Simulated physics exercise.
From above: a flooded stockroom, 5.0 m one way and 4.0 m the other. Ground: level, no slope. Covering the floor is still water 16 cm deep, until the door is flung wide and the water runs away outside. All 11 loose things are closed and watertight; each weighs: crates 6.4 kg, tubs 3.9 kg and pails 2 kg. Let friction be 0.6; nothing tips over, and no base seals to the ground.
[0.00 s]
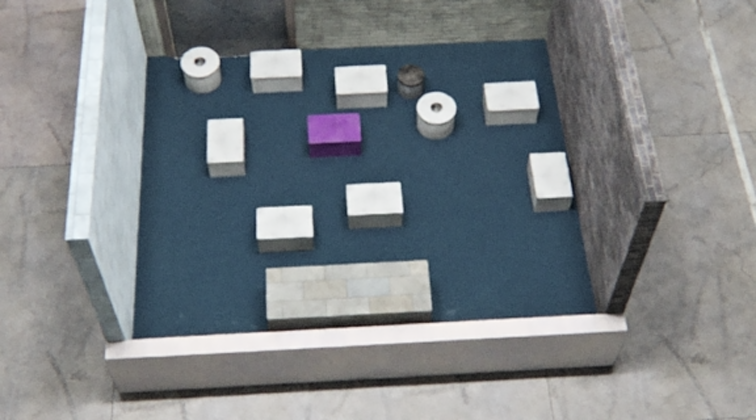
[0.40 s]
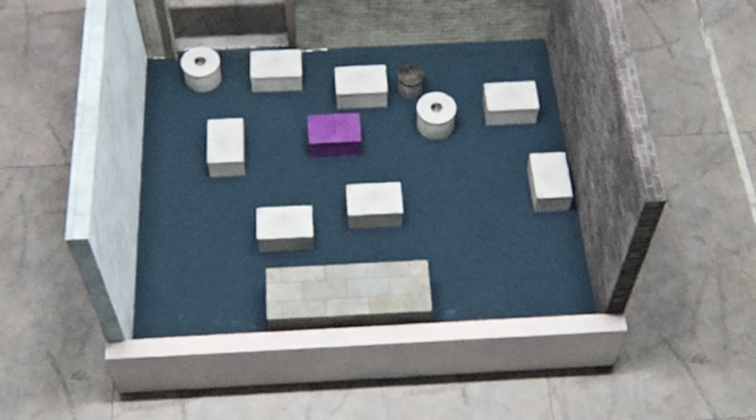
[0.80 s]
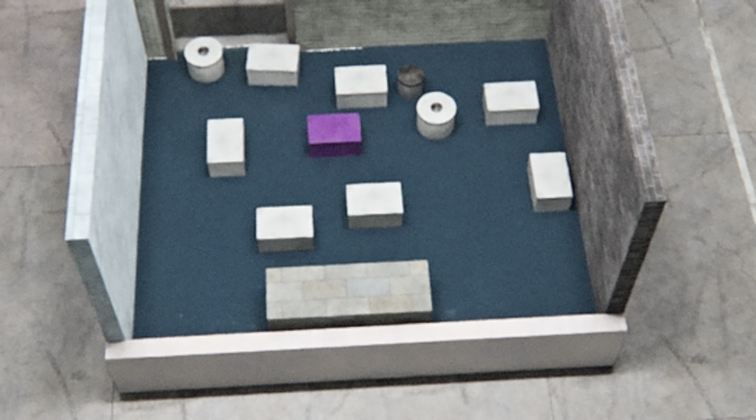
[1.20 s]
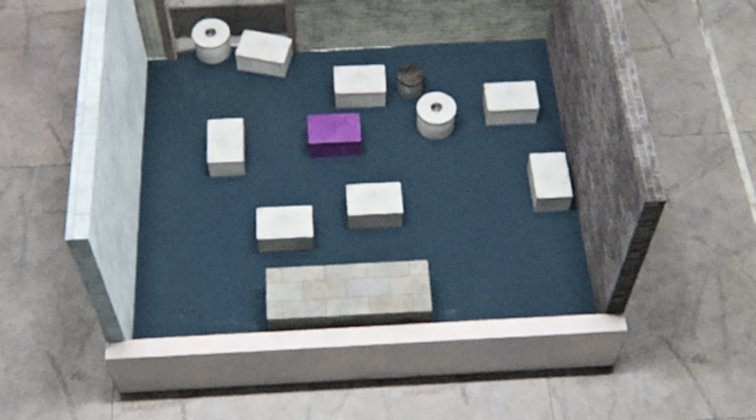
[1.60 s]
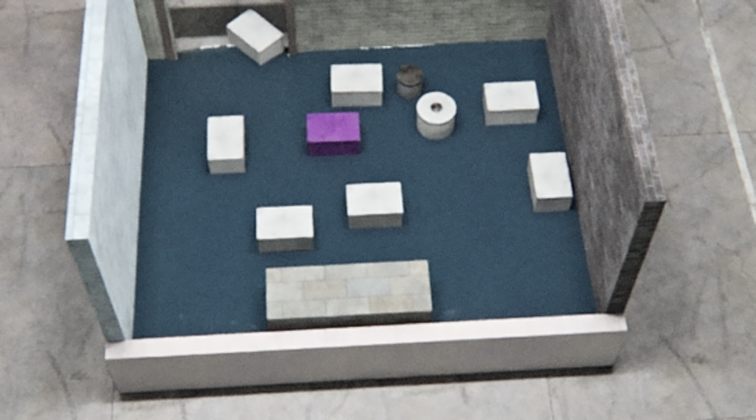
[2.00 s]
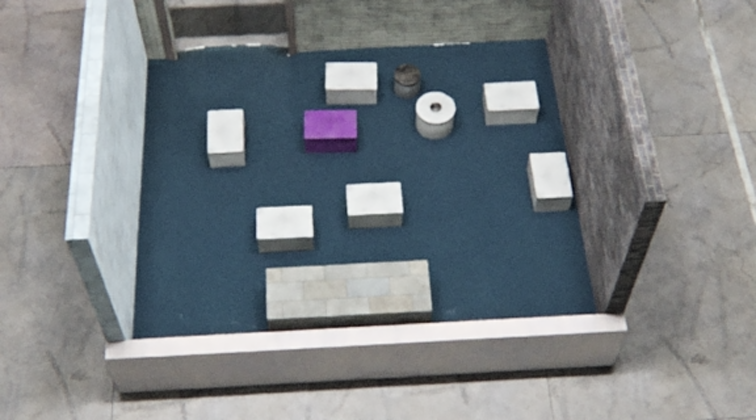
The clip opens on a flooded, walled room seen from above, with pale boxes, round tubs and a purple crate standing apart. The upper-left tub and the box beside it drift toward a gap in the back wall, the box turning, and both leave view as the purple crate shifts slightly.
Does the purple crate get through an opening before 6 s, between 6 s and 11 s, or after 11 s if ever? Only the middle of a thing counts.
Goes in-window.
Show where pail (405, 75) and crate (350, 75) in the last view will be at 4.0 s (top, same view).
Estimated pixels: (378, 69) and (304, 62).
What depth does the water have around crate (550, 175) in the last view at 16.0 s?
9 cm.
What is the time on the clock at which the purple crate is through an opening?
At roughly 7.0 seconds.
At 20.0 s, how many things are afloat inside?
The number is 2.
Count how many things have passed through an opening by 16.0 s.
Count at that moment: 7.
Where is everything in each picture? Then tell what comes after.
In the first frame, the purple crate at (334, 128) floats; about 3030 L in view; 0 of 11 have shifted.
In the second frame, the purple crate at (334, 128), afloat; about 3010 L in view; 0 of 11 have shifted.
In the third frame, the purple crate at (334, 128) floats; about 2970 L in view; 2 of 11 have shifted.
In the fourth frame, the purple crate at (334, 128) floats; 16 cm deep round most things; 2 of 11 have shifted.
In the fifth frame, the purple crate at (333, 127), afloat; about 2910 L in view; 4 of 11 have shifted.
In the sixth frame, the purple crate at (331, 124), afloat, 8 cm from its start; about 2870 L in view; 5 of 11 have shifted.
After 4.0 s the purple crate is near (298, 102), 0.6 m from its start, afloat; 2 of 11 are out; 9 afloat.
After 9.0 s the purple crate has gone out (at 7.2 s); 6 of 11 are out; 5 afloat.
After 16.0 s the purple crate has gone out (at 7.2 s); 7 of 11 are out; 4 afloat.
After 20.0 s the purple crate has gone out (at 7.2 s); 9 of 11 are out; 2 afloat.
